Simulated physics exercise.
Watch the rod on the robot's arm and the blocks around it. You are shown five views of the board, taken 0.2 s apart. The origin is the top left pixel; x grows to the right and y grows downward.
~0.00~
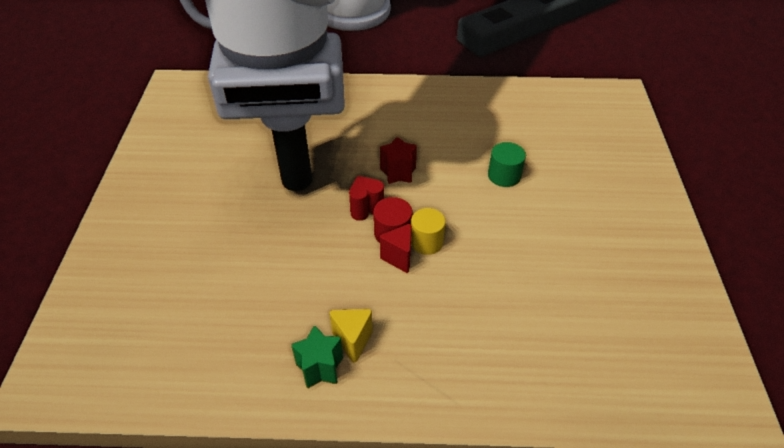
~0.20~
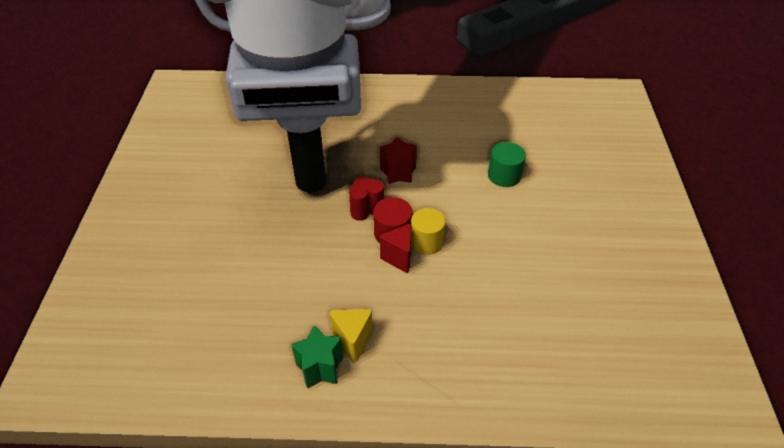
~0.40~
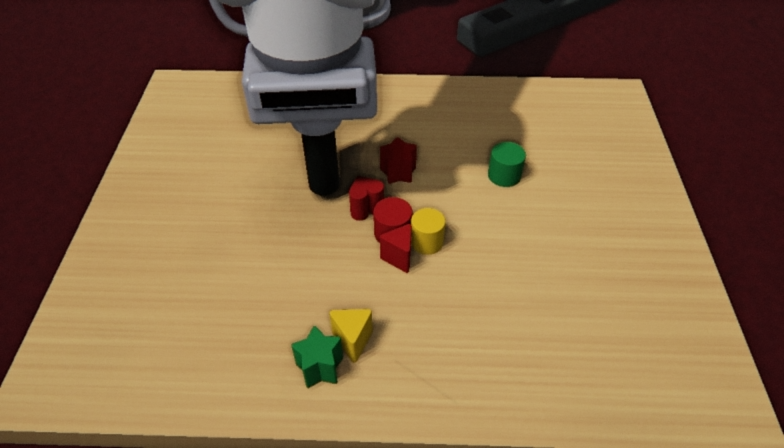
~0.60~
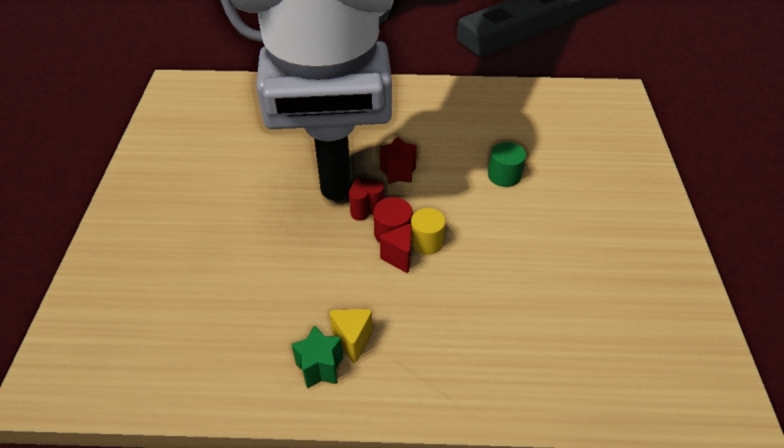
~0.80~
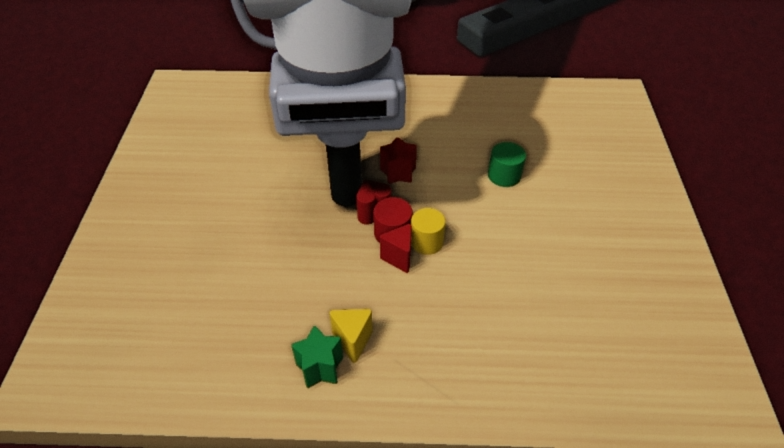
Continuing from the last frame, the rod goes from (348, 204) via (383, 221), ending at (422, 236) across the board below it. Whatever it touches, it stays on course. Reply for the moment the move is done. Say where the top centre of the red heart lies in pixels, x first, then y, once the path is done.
Close to (452, 226).
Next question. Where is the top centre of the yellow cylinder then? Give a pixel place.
Close to (482, 243).
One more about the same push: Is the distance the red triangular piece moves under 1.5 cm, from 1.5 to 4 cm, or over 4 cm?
The block shifts between 1.5 and 4 cm.
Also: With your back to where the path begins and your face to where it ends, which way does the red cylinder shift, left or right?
It moves over to the right.
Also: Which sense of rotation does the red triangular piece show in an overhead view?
Overhead view: Clockwise.
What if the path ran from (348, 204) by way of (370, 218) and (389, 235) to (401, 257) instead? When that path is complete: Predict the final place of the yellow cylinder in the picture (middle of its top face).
In the picture, that point is around (476, 238).
On the path given first. Halfway along, rod (385, 214); red heart (412, 209), turned 15° clockwise; red cylinder (420, 233); red triangular piece (407, 256), turned 55° clockwise; yellow cylinder (458, 233).
At the end, rod (423, 228); red heart (452, 226), turned 20° clockwise; red cylinder (441, 253); red triangular piece (407, 262), turned 75° clockwise; yellow cylinder (482, 243).
